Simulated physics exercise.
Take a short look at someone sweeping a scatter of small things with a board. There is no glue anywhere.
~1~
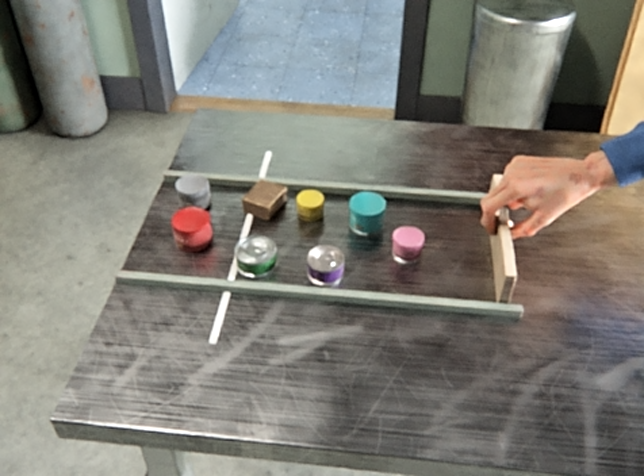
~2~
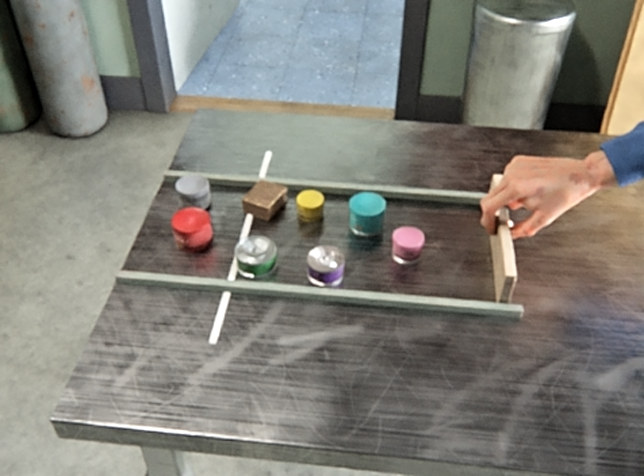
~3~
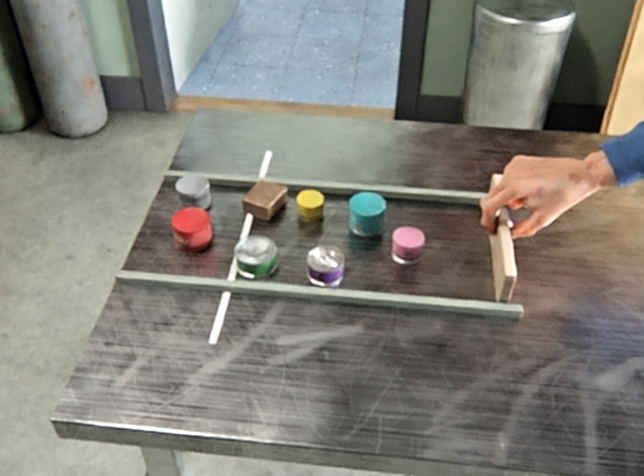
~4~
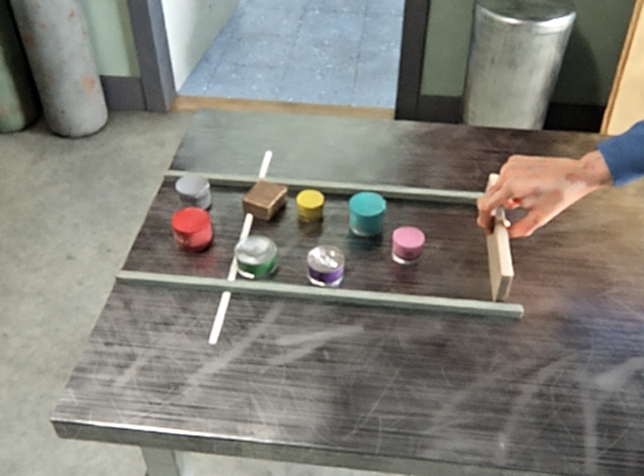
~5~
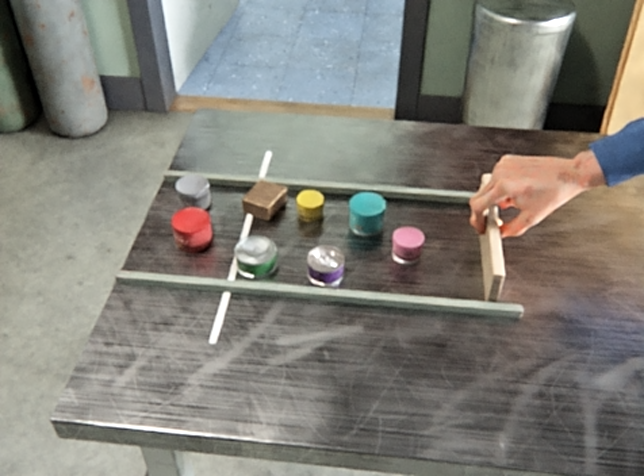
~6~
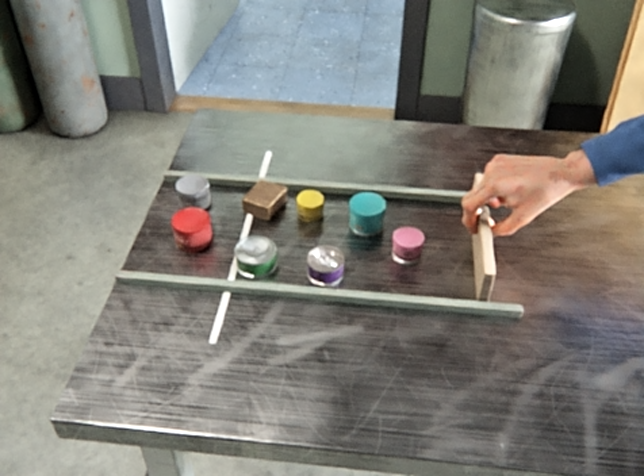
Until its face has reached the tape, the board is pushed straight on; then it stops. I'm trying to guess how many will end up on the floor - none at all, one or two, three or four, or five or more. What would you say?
From what I see, the table loses nothing at all.
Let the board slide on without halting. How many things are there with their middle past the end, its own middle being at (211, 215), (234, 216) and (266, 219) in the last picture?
1; 0; 0.
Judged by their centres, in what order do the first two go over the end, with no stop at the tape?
It goes the grey tub and after it the green tin.
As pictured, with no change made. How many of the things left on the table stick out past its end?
It would come to 0.
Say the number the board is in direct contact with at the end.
Contact count: 3.
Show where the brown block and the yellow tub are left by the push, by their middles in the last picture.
Final centres, first then second: (209, 189), (236, 190).
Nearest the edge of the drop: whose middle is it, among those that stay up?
Closest in the end is the grey tub.
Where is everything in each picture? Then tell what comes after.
Grey tub (194, 193); red tub (192, 230); brown block (265, 199); board (500, 237); tape (245, 233), in the first picture.
Red tub (192, 230); turquoise pot (367, 214), in the second picture.
Brown block (265, 200); purple pot (326, 266), in the third picture.
Grey tub (194, 194); board (497, 237), in the fourth picture.
Red tub (192, 230); yellow tub (310, 206), in the fifth picture.
Grey tub (194, 194); red tub (192, 230); brown block (265, 200); board (481, 236); tape (245, 233), in the sixth picture.
Soon after, none off yet; grey tub at rest near (194, 194); red tub at rest near (192, 230); brown block at rest near (265, 200).
In the end, the number that fall off is zero.
